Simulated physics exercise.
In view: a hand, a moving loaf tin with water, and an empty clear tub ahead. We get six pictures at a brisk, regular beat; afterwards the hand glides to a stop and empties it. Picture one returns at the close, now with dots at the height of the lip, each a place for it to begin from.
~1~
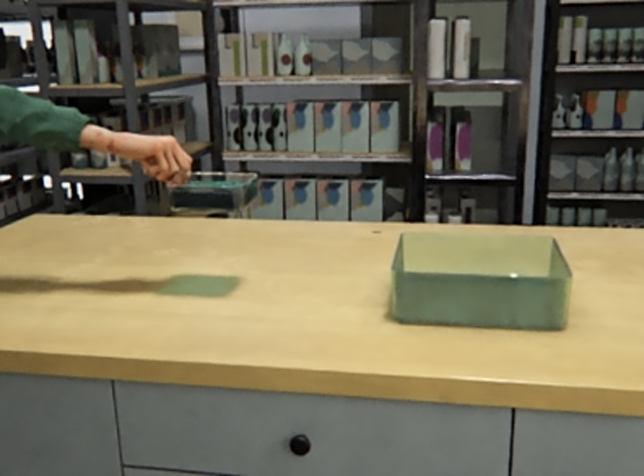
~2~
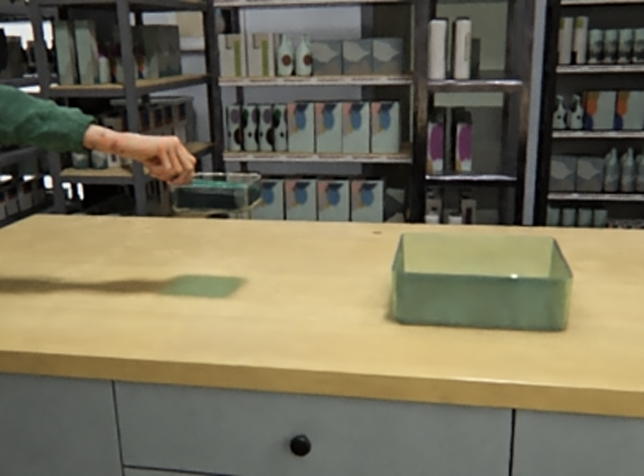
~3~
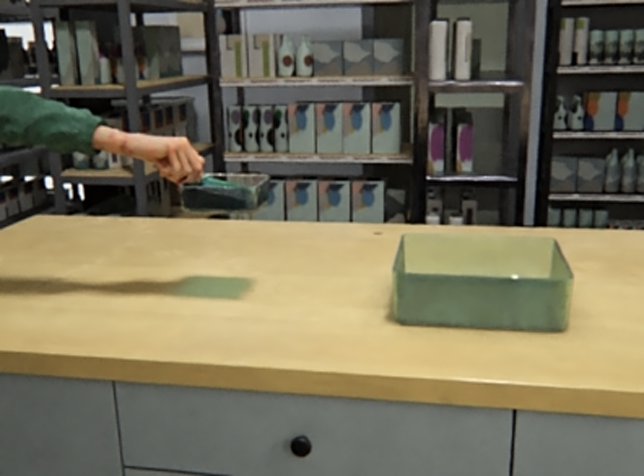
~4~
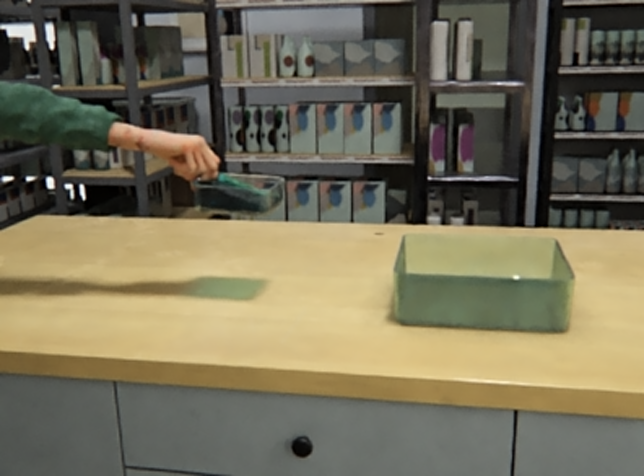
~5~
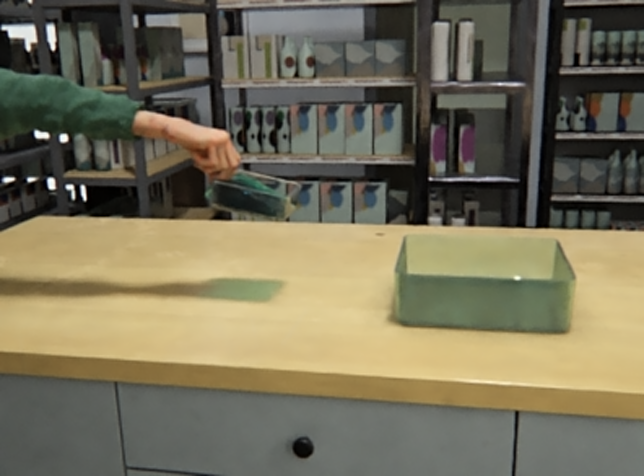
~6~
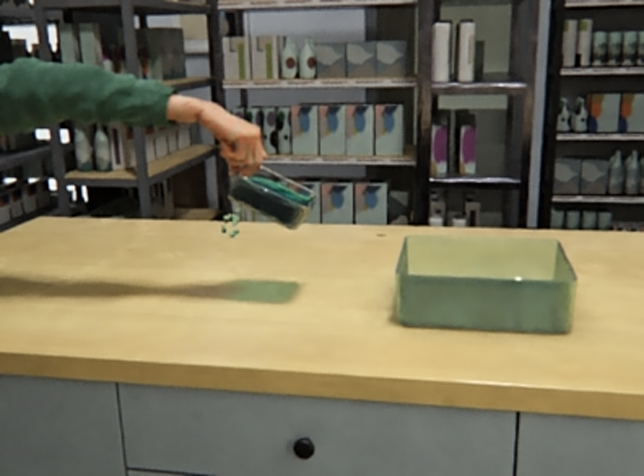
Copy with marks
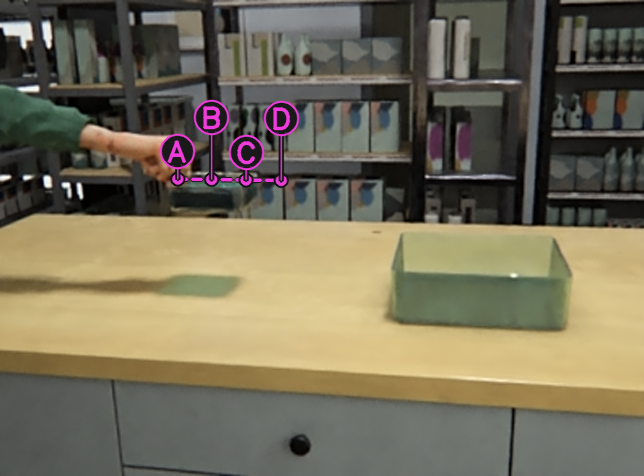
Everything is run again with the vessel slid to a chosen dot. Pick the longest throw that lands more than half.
Choose D.
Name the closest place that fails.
C.
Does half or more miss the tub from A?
Yes, it does.
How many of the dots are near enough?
One of them.
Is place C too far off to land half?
Yes.
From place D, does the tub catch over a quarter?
Yes, clearly.
On the marked copy, A at (177, 179); B at (211, 179); C at (246, 180); D at (281, 180).
With A, about 0 % lands in the tub, 100 % falls short.
With B, about 0 % lands in the tub, 100 % falls short.
With C, about 7 % lands in the tub, 91 % falls short and 3 % goes beside or beyond.
With D, about 74 % lands in the tub, 22 % falls short and 4 % goes beside or beyond.
